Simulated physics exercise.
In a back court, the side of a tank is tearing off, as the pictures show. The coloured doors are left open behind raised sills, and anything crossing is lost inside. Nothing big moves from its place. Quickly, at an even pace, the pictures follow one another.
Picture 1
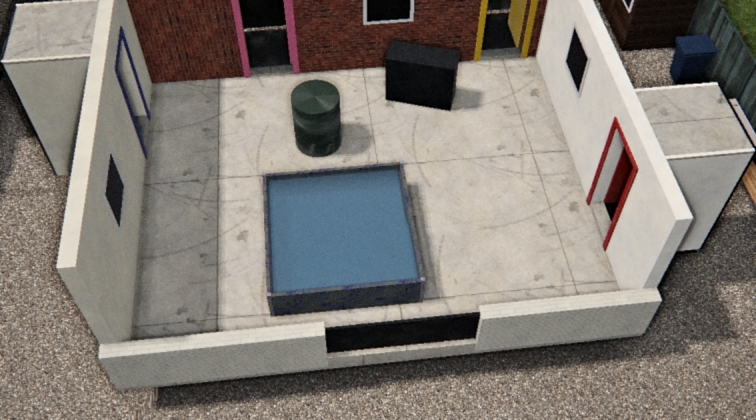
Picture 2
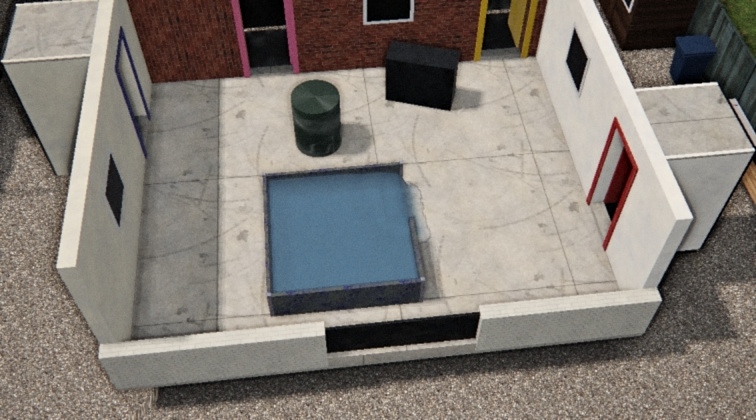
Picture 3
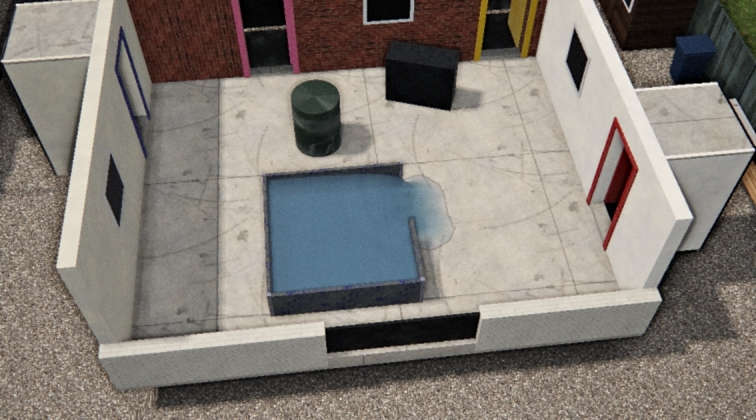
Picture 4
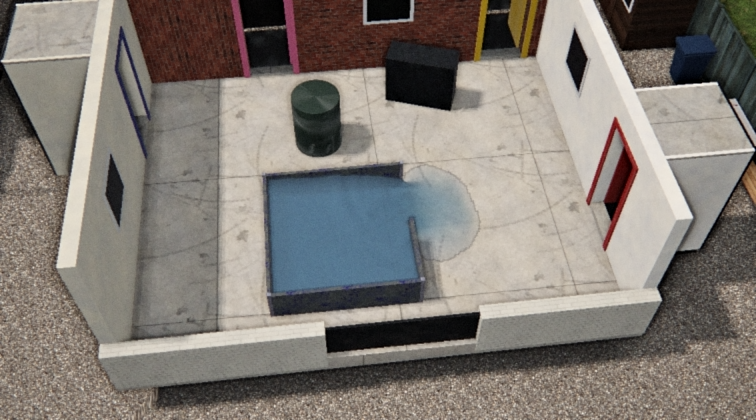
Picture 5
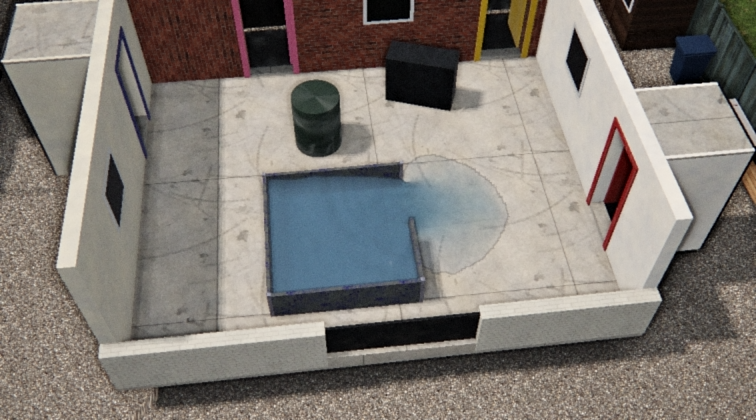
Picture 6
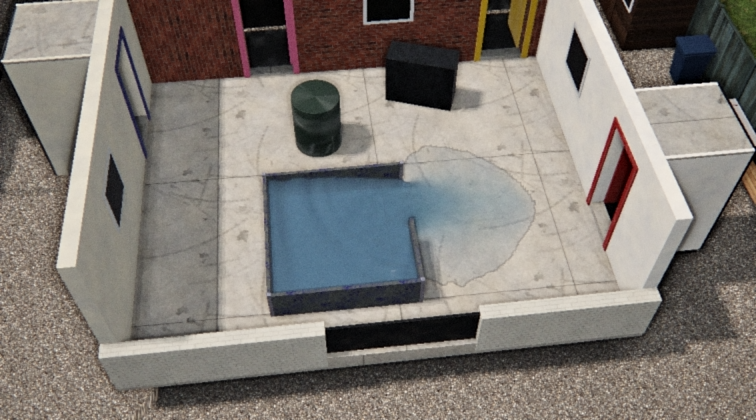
Square water tank in a walled court standing full, then its right side opening and water spreading rightward across the pale floor.
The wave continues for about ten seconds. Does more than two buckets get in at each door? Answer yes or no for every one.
Red door: Yes, pink door: No, yellow door: Yes, blue door: No.
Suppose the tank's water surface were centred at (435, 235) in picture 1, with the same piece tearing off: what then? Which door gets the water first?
That would be the red door.
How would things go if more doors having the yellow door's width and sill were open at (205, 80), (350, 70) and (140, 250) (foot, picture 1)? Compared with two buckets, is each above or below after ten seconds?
Door by door: Ends up below, ends up below, ends up below.
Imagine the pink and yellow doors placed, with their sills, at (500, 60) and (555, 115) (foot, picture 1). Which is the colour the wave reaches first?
First: The red one.
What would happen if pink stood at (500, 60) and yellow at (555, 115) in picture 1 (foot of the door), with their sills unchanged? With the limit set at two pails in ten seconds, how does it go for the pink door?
Well, the way I see it, the pink door crosses the threshold.
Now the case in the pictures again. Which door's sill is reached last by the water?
Answer - the blue-painted one.
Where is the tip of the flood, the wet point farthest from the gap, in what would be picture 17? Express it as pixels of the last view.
The farthest point of the front sits at (537, 83).
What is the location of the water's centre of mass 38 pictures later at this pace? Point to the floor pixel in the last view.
My guess is about (436, 204).
A moment on, water covers 20 % of the floor; the red door under two buckets in, the pink door not reached, the yellow door not reached, the blue door not reached.
Next, water covers 30 % of the floor; the red door over two buckets in, the pink door not reached, the yellow door not reached, the blue door not reached.
Then, water covers 35 % of the floor; the red door far over two buckets in, the pink door not reached, the yellow door over two buckets in, the blue door not reached.
Later, water covers 50 % of the floor; the red door far over two buckets in, the pink door wet at the sill, nothing in, the yellow door far over two buckets in, the blue door not reached.
In the end, water covers 80 % of the floor; the red door far over two buckets in, the pink door wet at the sill, nothing in, the yellow door far over two buckets in, the blue door wet at the sill, nothing in.
